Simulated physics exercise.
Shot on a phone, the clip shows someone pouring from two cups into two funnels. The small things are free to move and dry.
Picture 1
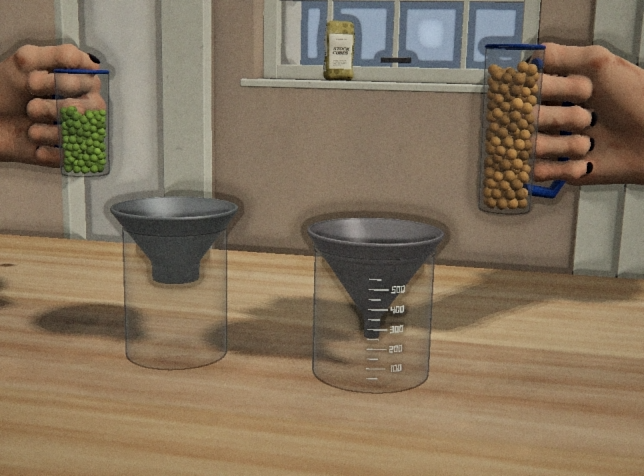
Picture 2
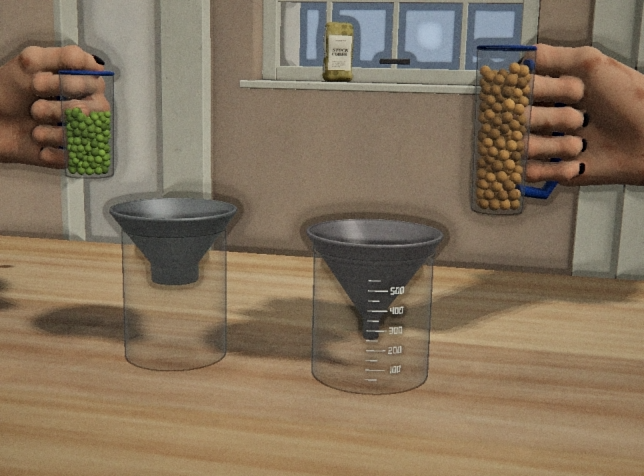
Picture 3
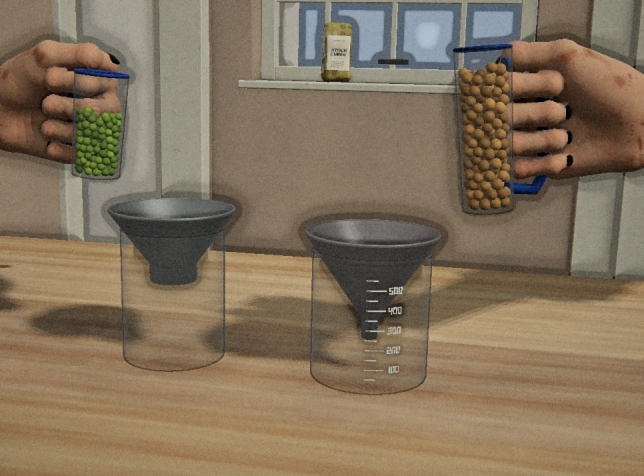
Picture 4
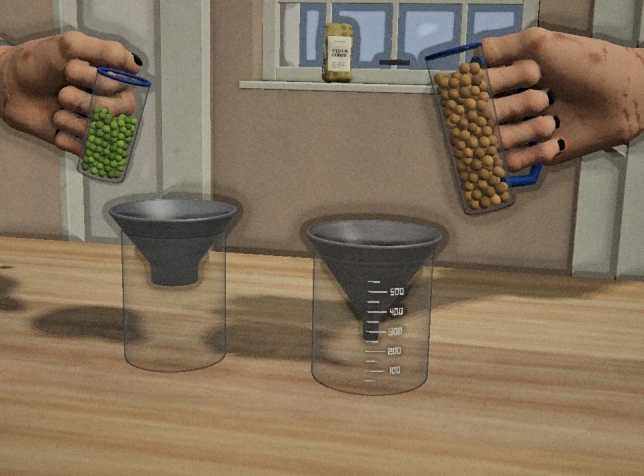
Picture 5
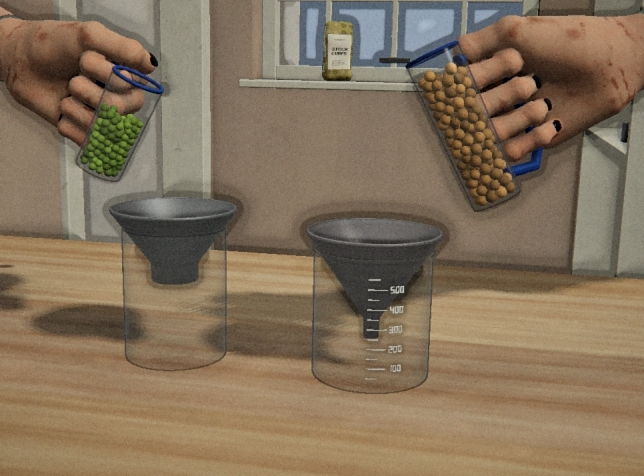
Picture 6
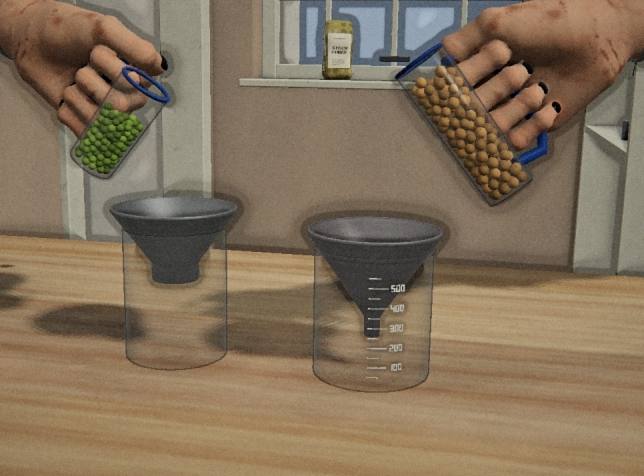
Two hands tilt cups of green peas and round brown beads inward above two funnels.
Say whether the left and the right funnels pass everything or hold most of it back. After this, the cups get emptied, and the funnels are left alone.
Left funnel: Passes everything, right: Holds most back.
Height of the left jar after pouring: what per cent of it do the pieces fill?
Around 15 per cent.
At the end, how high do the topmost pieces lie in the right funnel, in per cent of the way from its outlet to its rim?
85 %, roughly.
Then, 0.48 s later than the last frame, left, every one still in the cup; right, every one still in the cup.
Then, 0.90 s later than the last frame, left, almost all still in the cup, about a tenth in or over the funnel; right, the larger part still in the cup, roughly a quarter in or over the funnel.
Then, 1.26 s later than the last frame, left, about a tenth still in the cup, roughly a third in or over the funnel, roughly half down in the jar; right, about a tenth still in the cup, almost all in or over the funnel.
When it is over, left, every one down in the jar; right, every one stuck in the funnel, not one down in the jar.
